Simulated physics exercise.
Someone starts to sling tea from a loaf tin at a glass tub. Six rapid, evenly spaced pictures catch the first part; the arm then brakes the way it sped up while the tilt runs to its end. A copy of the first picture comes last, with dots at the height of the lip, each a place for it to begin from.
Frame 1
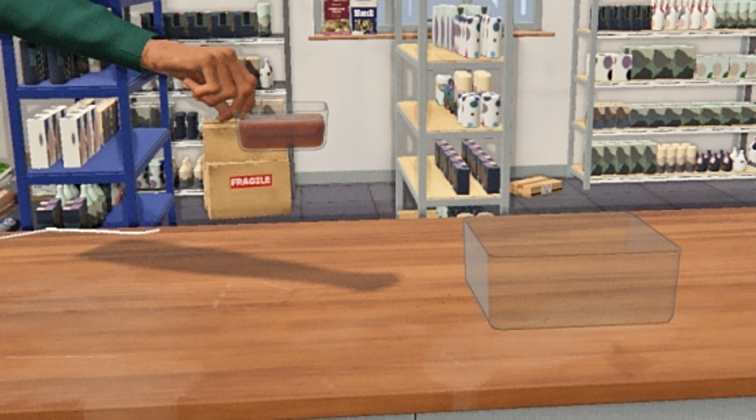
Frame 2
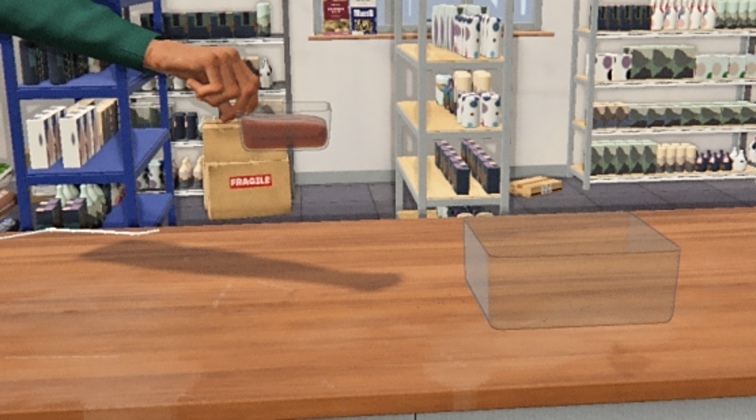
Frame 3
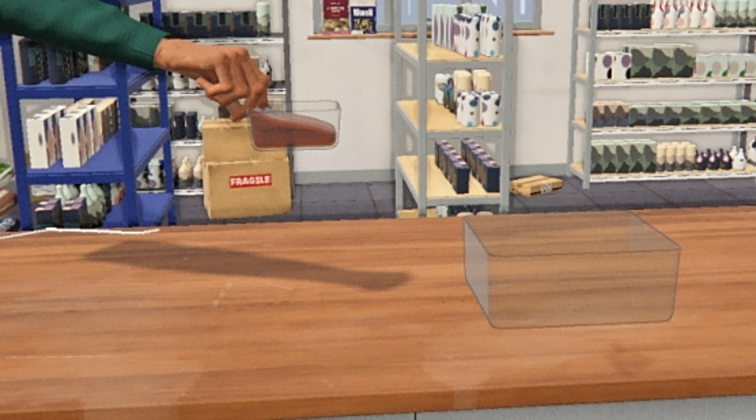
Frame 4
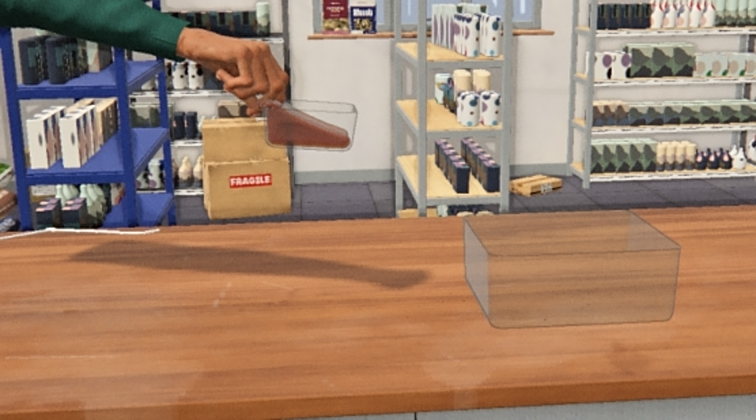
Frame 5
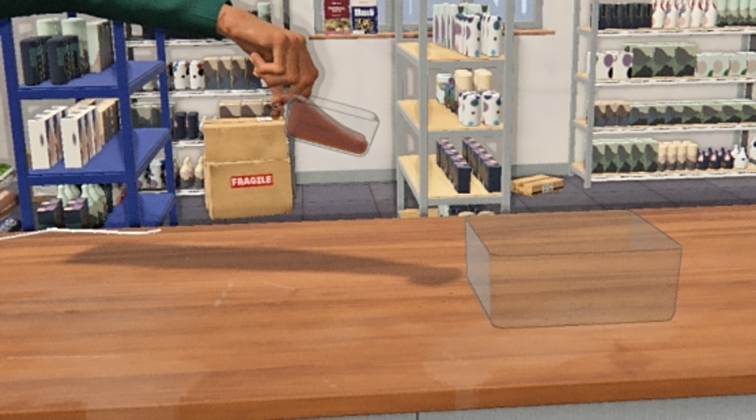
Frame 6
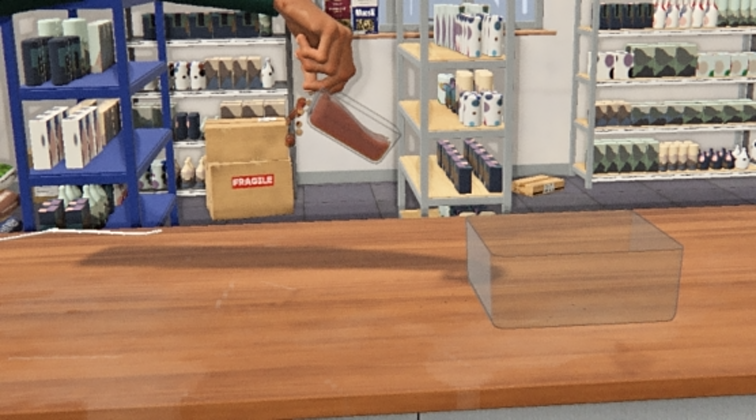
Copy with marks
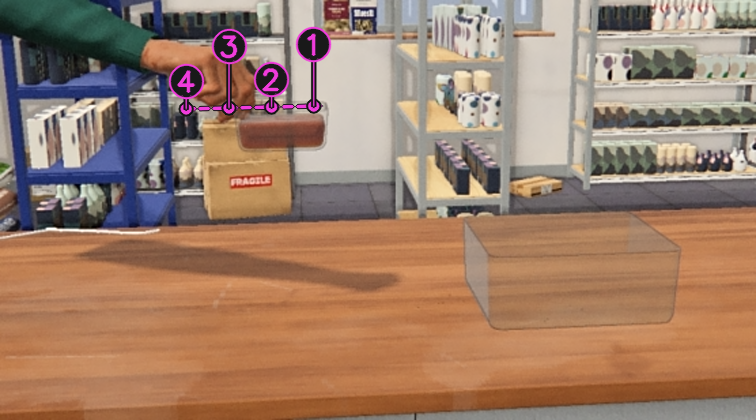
At first, a hand holds a small clear container of reddish-brown tea nearly level above a wooden counter, left of an empty clear tub. The hand moves right, the tea slanting inside, then tilts the container right end down as small brown drops leave over its left rim.
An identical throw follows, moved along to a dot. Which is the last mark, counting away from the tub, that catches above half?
Use place 2.
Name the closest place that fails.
It is 3.
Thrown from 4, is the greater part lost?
Yes.
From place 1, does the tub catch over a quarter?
Yes, clearly.
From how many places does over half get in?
Two of the four.
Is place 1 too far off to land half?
No.
On the marked copy, 1 at (313, 106); 2 at (271, 107); 3 at (229, 108); 4 at (186, 109).
With 1, about 78 % lands in the tub, 11 % falls short and 11 % goes beside or beyond.
With 2, about 72 % lands in the tub, 19 % falls short and 10 % goes beside or beyond.
With 3, about 9 % lands in the tub, 85 % falls short and 5 % goes beside or beyond.
With 4, about 0 % lands in the tub, 96 % falls short and 4 % goes beside or beyond.
